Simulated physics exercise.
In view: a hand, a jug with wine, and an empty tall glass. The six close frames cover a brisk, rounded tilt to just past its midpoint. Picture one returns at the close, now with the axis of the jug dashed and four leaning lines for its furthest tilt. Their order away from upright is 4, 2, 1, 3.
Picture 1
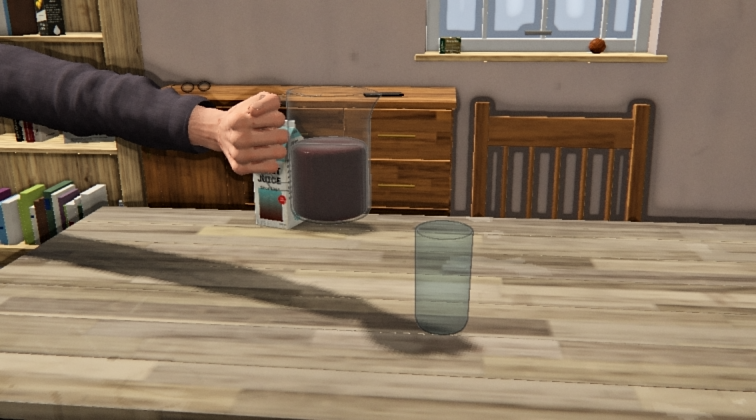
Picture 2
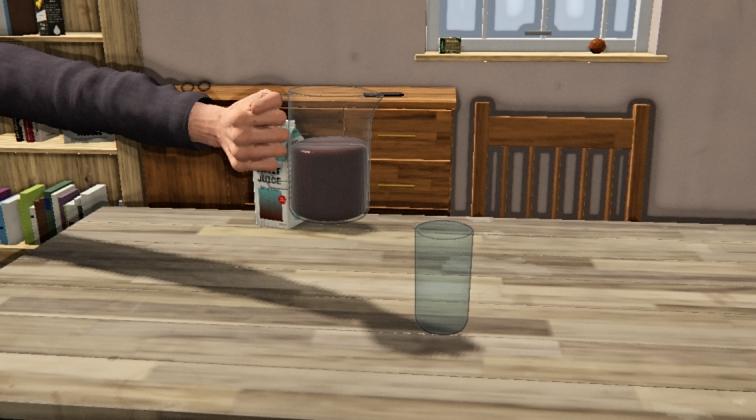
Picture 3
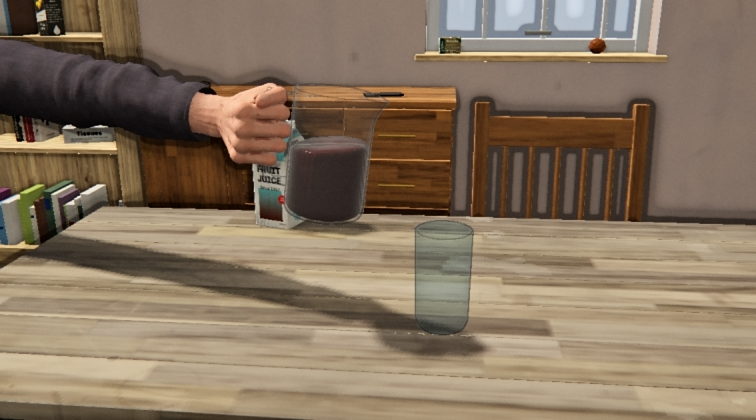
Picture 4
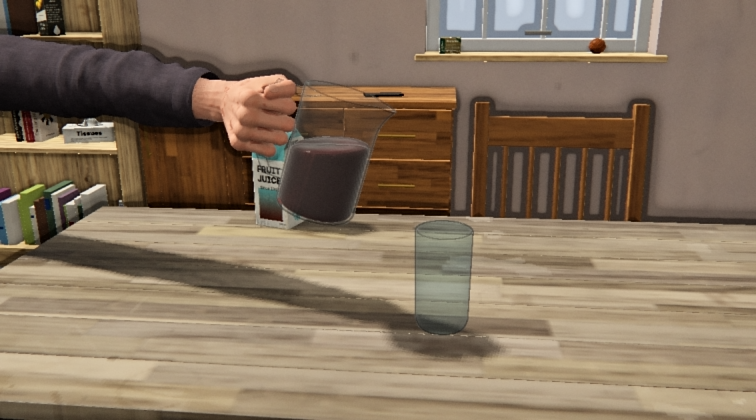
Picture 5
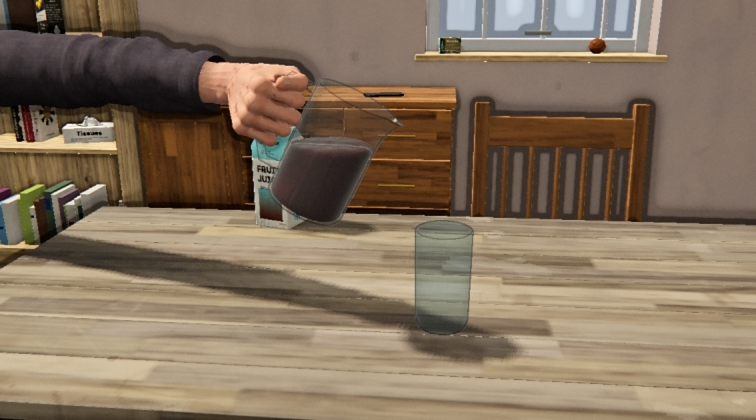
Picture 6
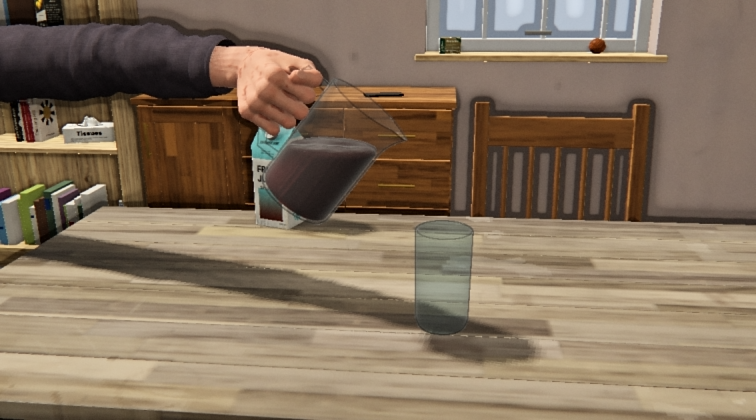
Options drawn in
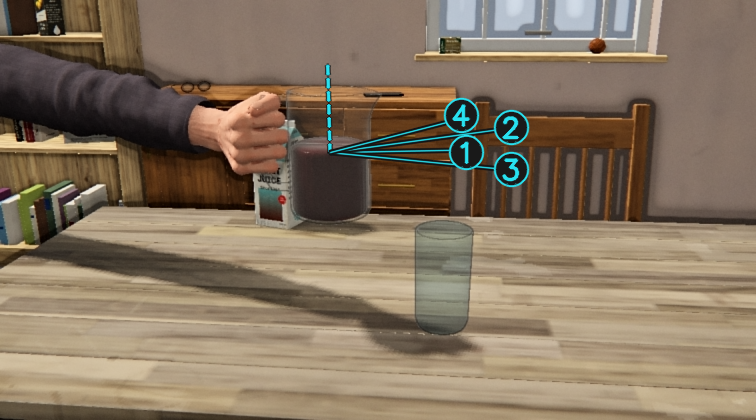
The video shows a hand holding a clear jug of dark liquid above a wooden table, beside an empty tall glass. The hand keeps the jug upright at first, then gradually tilts it to the right, with no liquid leaving it.
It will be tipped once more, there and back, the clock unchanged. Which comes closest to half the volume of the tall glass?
Line 4 does it best.
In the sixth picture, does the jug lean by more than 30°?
Yes, it does.
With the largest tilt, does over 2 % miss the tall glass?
Yes.
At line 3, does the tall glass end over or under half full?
Over.
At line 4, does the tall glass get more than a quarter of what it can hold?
Yes.
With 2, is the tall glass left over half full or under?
Over.
On the marked copy, 1 at (449, 150); 2 at (494, 130); 3 at (494, 168); 4 at (445, 122).
Choosing 1, the tall glass ends with about 89 % of what it can hold; 5 % of the wine is spilt.
Choosing 2, the tall glass ends with about 74 % of what it can hold.
Choosing 3, the tall glass ends with about 93 % of what it can hold; 15 % of the wine is spilt.
Choosing 4, the tall glass ends with about 52 % of what it can hold.
